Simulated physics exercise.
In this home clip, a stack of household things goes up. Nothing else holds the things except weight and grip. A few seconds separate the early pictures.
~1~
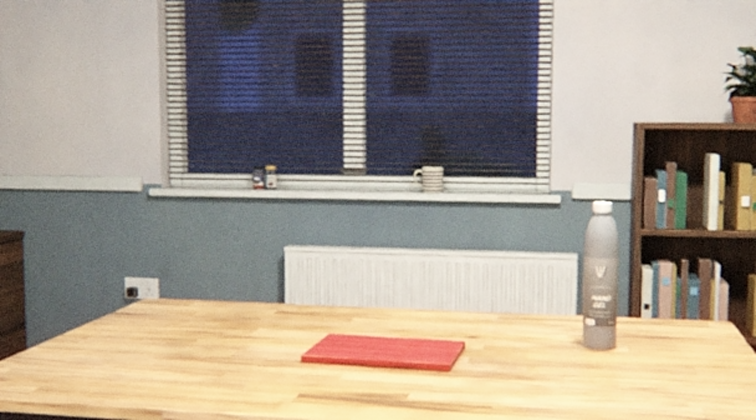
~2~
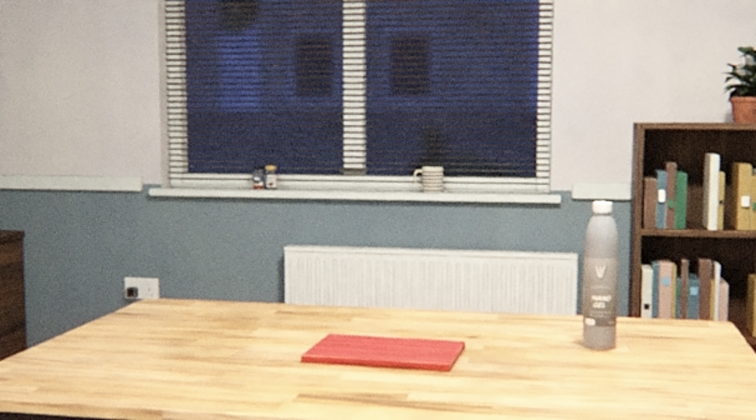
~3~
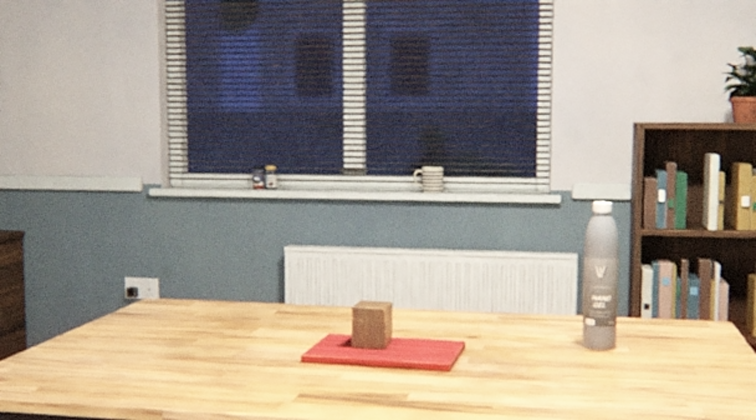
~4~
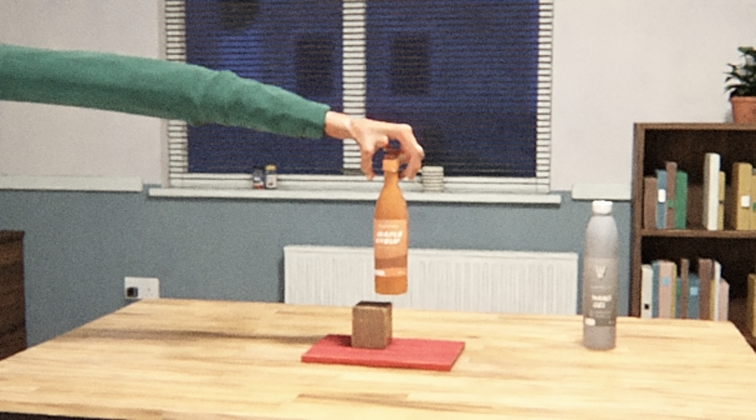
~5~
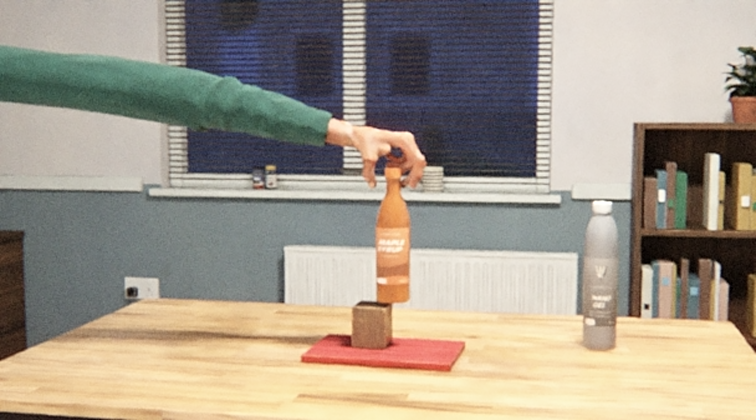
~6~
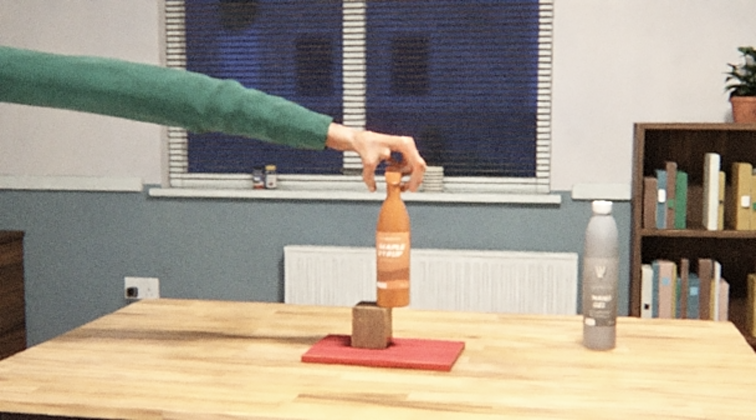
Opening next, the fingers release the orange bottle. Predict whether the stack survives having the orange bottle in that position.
The pile does not stand firm.
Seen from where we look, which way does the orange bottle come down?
That would be the viewer's right.
Then, 0.50 s past the last view, orange bottle now fallen.
Then, 0.60 s past the last view, things are still on the move.
Then, 0.80 s past the last view, as before.
Finally, fallen, orange bottle; the other 3 still in place. Final places as the last picture's camera would see them, orange bottle near (518, 341). The pile gives way.
